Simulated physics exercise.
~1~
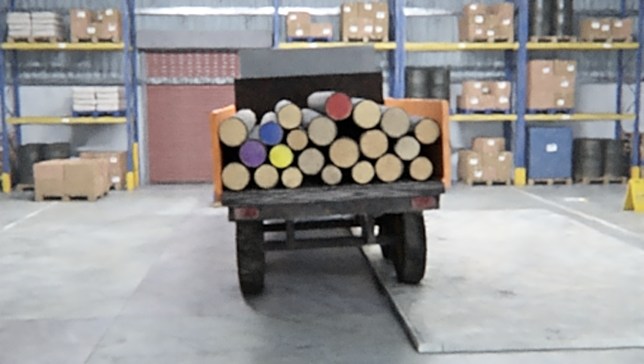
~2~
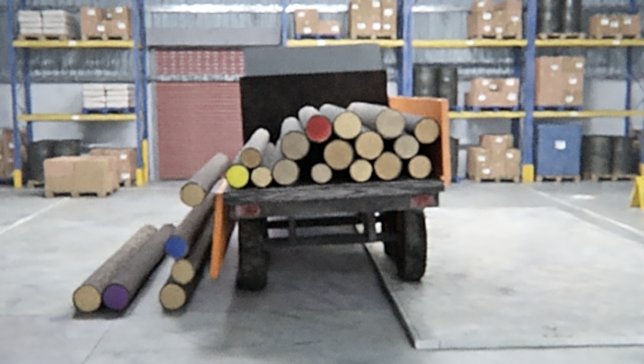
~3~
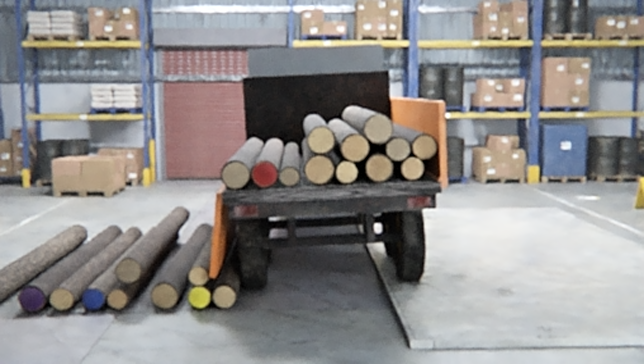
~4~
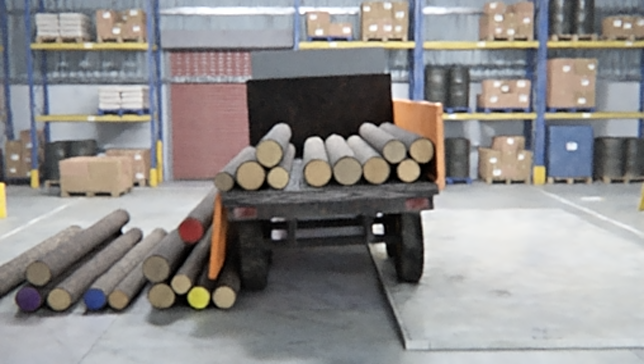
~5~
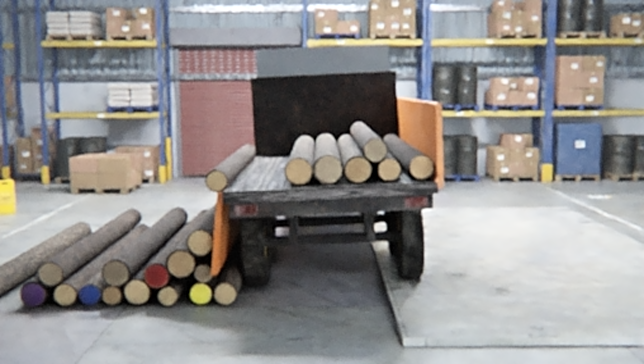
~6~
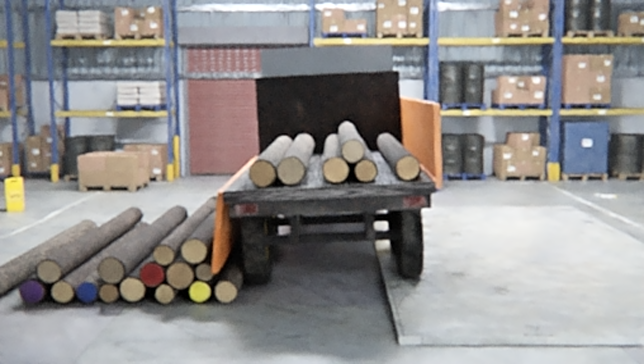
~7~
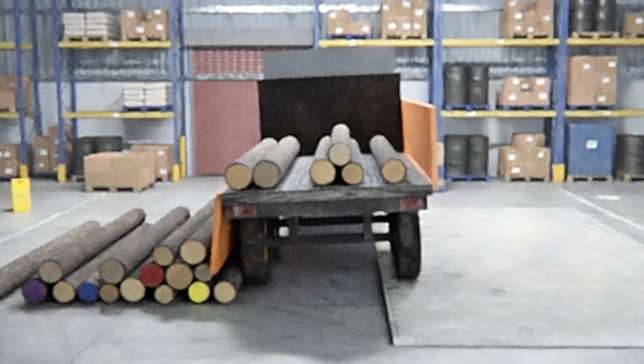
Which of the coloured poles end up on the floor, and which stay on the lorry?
All four coloured poles, the purple, blue, yellow and red ones, end up on the floor to the left. Only plain poles are left on the lorry.
